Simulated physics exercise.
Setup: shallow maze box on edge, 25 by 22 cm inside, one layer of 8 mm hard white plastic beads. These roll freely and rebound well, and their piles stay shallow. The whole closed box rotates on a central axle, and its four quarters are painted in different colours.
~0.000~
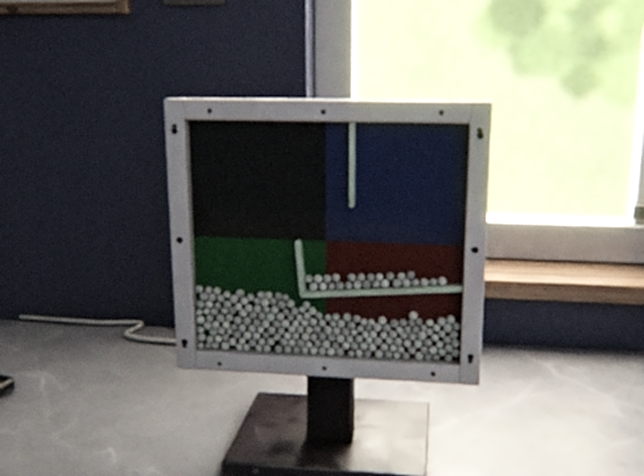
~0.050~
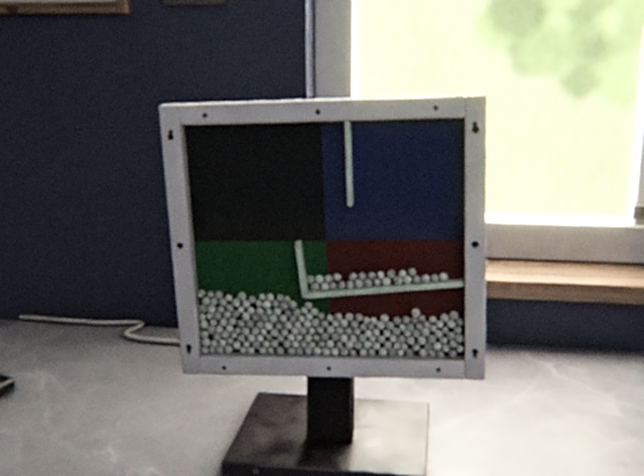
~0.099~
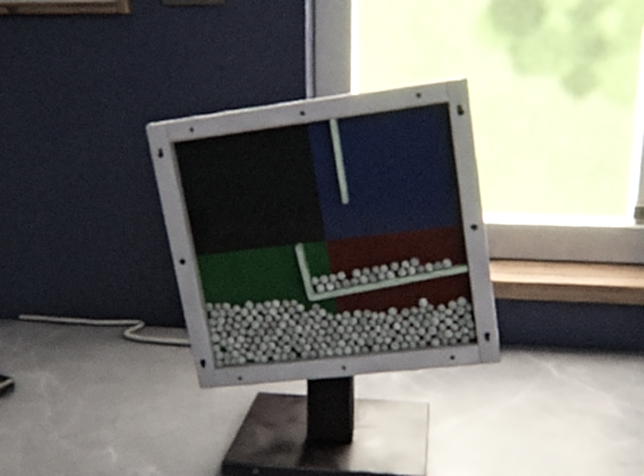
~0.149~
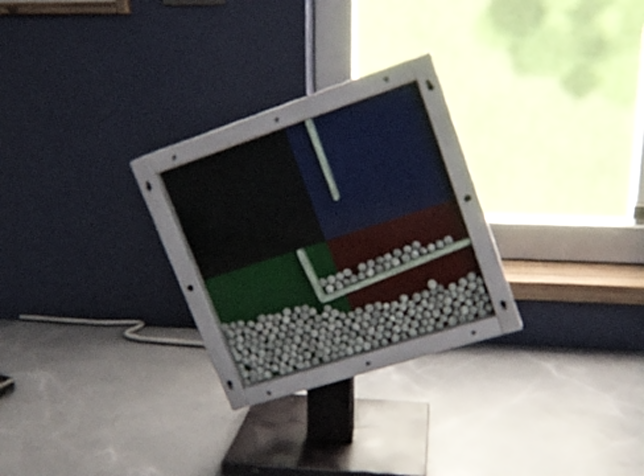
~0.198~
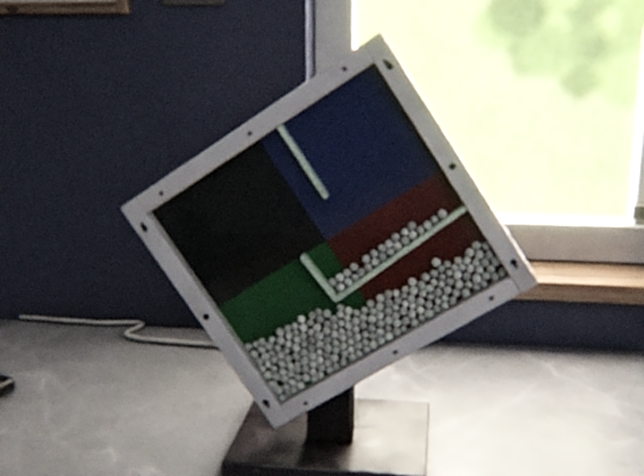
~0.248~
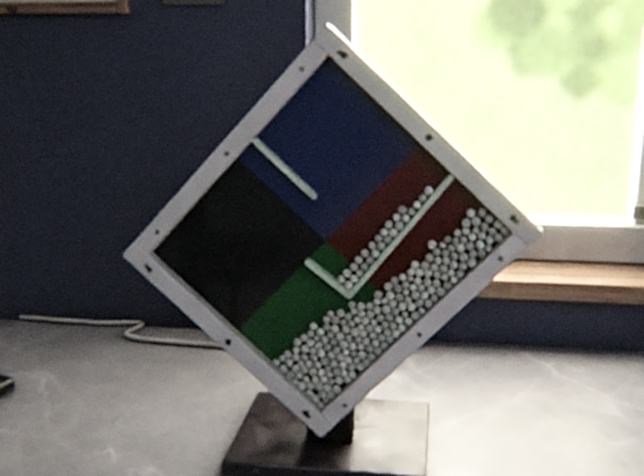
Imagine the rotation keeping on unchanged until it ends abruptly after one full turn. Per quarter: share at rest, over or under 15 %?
Share at rest: Black quarter under, green quarter over, blue quarter over, red quarter over.
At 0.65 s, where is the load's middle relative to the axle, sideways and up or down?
The middle sits some 6 centimetres right and 6 centimetres below the axle.
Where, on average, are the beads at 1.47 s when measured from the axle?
2 cm right, 3 cm below.
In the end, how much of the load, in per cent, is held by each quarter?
The black quarter ends with 5 per cent, the green quarter with 25, the blue quarter with 25 and the red quarter with 45.
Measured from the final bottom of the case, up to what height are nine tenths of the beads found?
Roughly 13 cm.
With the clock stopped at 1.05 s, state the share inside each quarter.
Black quarter: 70; green quarter: 0; blue quarter: 20; red quarter: 10.
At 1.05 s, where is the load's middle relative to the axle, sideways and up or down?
Roughly 6 cm to the right of the axle and 2 cm above it.
By 0.65 s it has turned 156°, the beads' middle is 6 cm right of and 6 cm below the axle; by quarter, black 65 %, green 30 %, blue 5 %.
By 1.47 s it has turned 360°, the beads' middle is 2 cm right of and 3 cm below the axle; by quarter, black 5 %, green 30 %, blue 25 %, red 40 %.
Settled by 2.3 s, black 5 %, green 25 %, blue 25 %, red 45 %.
